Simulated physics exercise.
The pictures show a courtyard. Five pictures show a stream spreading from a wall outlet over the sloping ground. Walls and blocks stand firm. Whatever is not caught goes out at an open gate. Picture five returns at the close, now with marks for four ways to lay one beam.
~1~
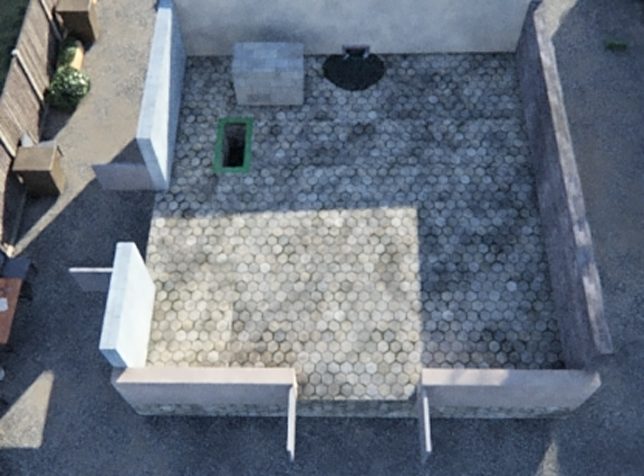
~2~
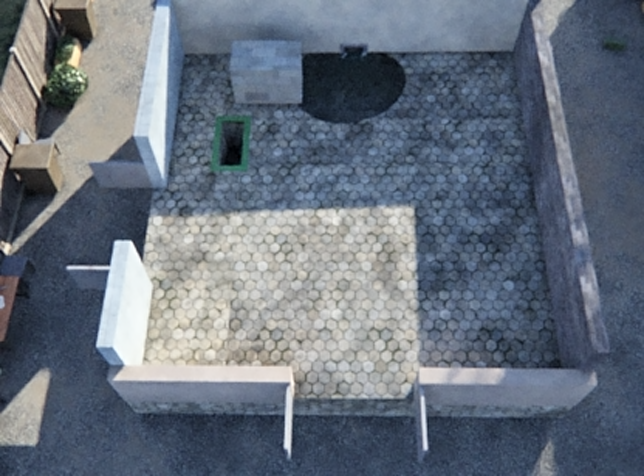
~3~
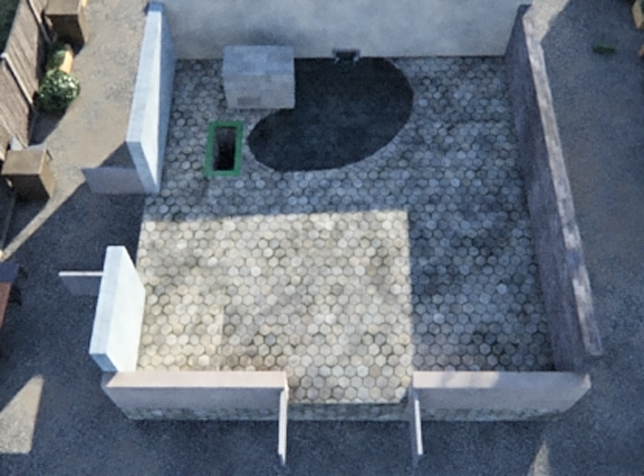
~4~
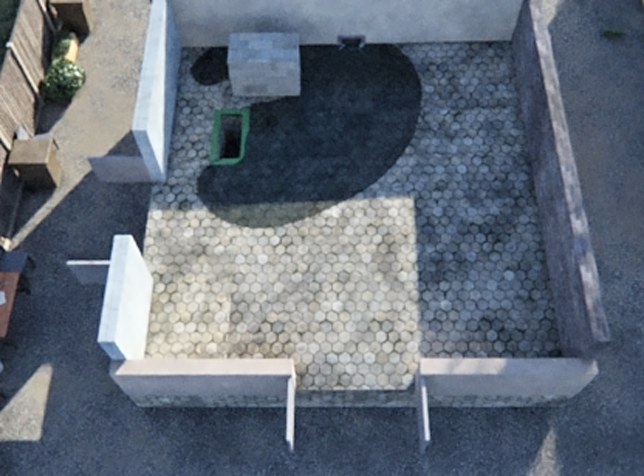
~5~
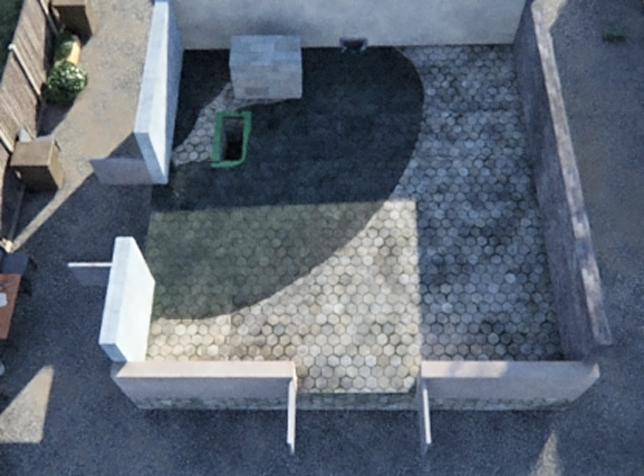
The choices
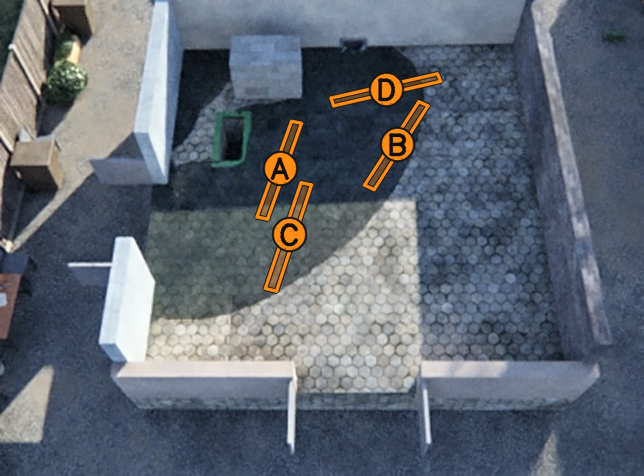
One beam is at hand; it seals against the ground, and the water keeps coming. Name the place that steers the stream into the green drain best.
Place D does it best.
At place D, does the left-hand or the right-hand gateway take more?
The left gate.
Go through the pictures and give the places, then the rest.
In the first picture, outfall at (356, 50); green drain at (234, 145); open gate at (162, 236); open gate at (356, 385); front seen at (344, 84), 2 % of the ground wet; green drain still dry.
In the second picture, front seen at (324, 116), 7 % of the ground wet; green drain still dry.
In the third picture, front seen at (268, 159), 14 % of the ground wet; green drain still dry.
In the fourth picture, front seen at (215, 208), 25 % of the ground wet; green drain taking water.
In the fifth picture, front seen at (162, 309), 40 % of the ground wet; green drain taking water.
On the marked copy, A from (262, 218) to (296, 122); B from (369, 187) to (423, 103); C from (270, 289) to (306, 183); D from (332, 101) to (439, 77).
If A is chosen, about 14 % of the stream goes into the green drain, about 85 % out by the gates.
If B is chosen, about 16 % of the stream goes into the green drain, about 81 % out by the gates.
If C is chosen, about 16 % of the stream goes into the green drain, about 81 % out by the gates.
If D is chosen, about 24 % of the stream goes into the green drain, about 69 % out by the gates.
